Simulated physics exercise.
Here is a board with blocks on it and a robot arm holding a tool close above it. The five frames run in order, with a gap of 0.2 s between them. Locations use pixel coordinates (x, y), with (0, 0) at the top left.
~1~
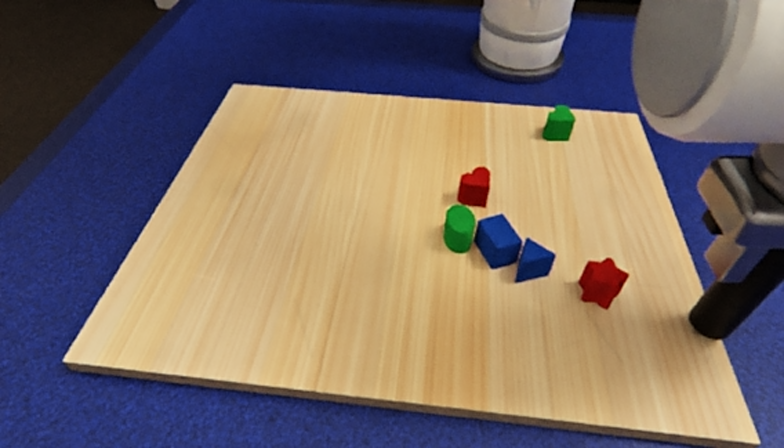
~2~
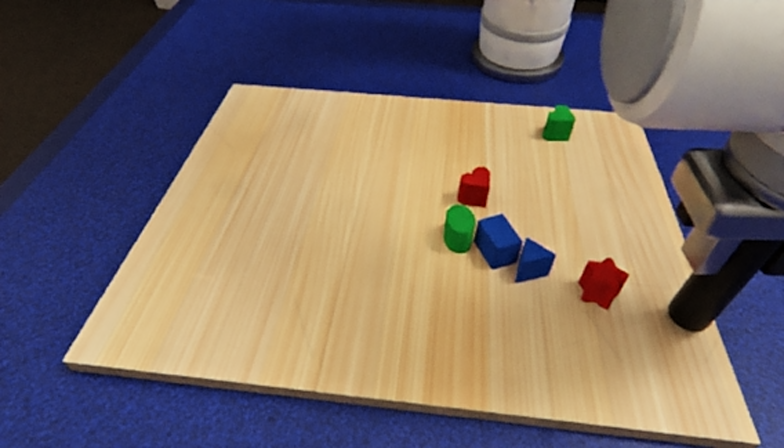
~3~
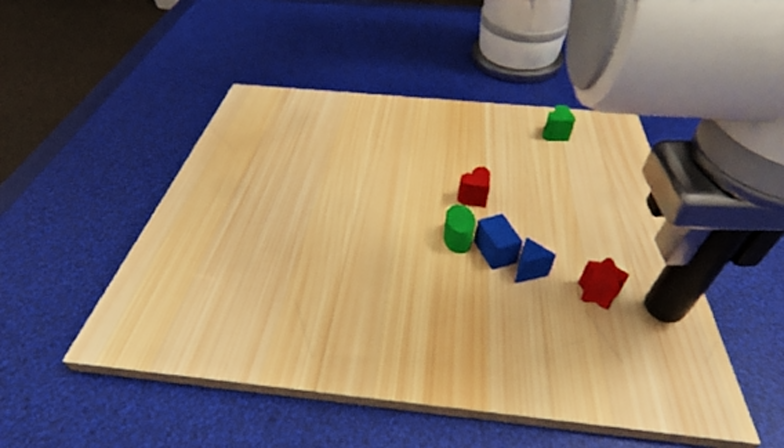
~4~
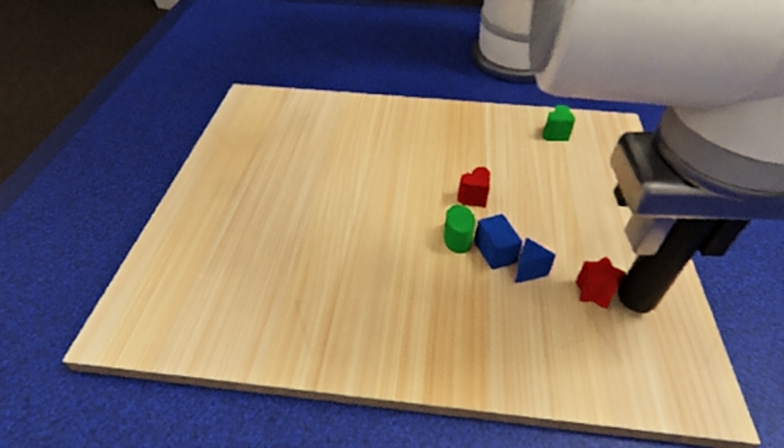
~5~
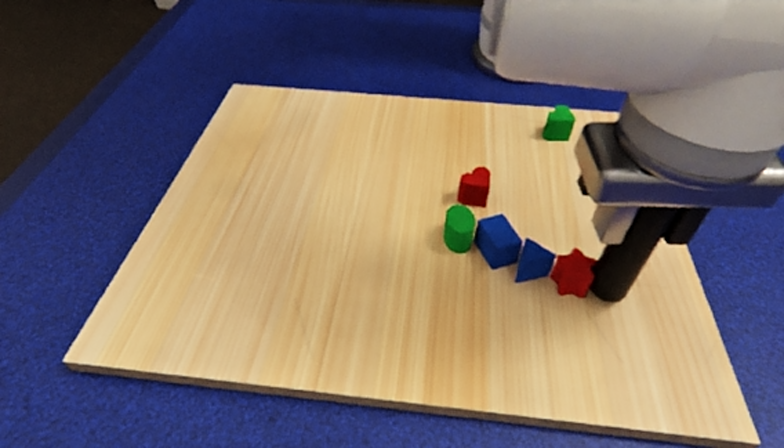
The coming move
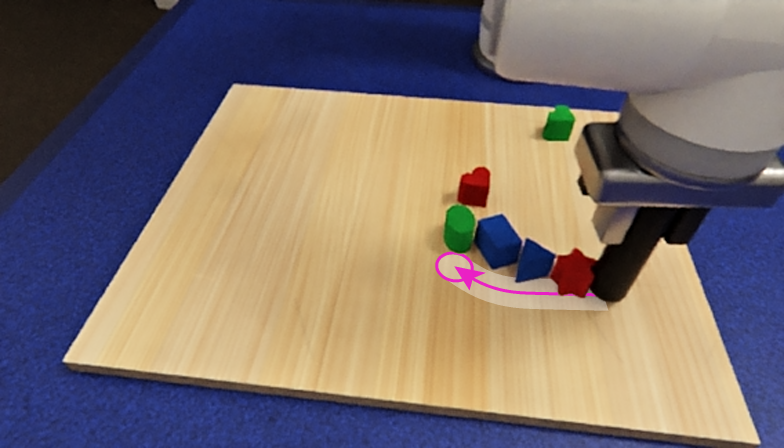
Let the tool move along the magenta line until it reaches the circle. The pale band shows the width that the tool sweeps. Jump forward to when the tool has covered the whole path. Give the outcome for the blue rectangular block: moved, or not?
When the path is over, the blue rectangular block has left its spot.
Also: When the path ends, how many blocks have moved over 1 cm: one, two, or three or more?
Blocks that move over 1 cm: Three or more.
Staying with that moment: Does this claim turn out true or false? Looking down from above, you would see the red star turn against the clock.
False
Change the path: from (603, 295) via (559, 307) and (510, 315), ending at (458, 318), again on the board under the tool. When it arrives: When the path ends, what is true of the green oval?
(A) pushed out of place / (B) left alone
Answer: B.
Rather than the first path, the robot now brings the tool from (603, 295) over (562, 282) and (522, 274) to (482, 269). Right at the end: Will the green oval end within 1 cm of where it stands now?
Short answer: No.
Drawn move, from (603, 295) by way of (551, 294) and (499, 289) to (454, 267).
The first path, step by step. One third of the way, tool (552, 287); green oval (449, 212); blue rectangular block (479, 226), turned 65° clockwise; blue triangle (501, 248), turned 55° anticlockwise; red star (531, 252), turned 25° clockwise.
Two thirds of the way, tool (500, 283); green oval (445, 207); blue rectangular block (474, 226), turned 90° clockwise; blue triangle (476, 247), turned 65° anticlockwise; red star (508, 243), turned 80° clockwise.
At the end, tool (455, 260); green oval (441, 190), turned 25° anticlockwise; blue rectangular block (466, 216), turned 130° clockwise; blue triangle (439, 228), turned 25° anticlockwise; red star (503, 241), turned 110° clockwise.
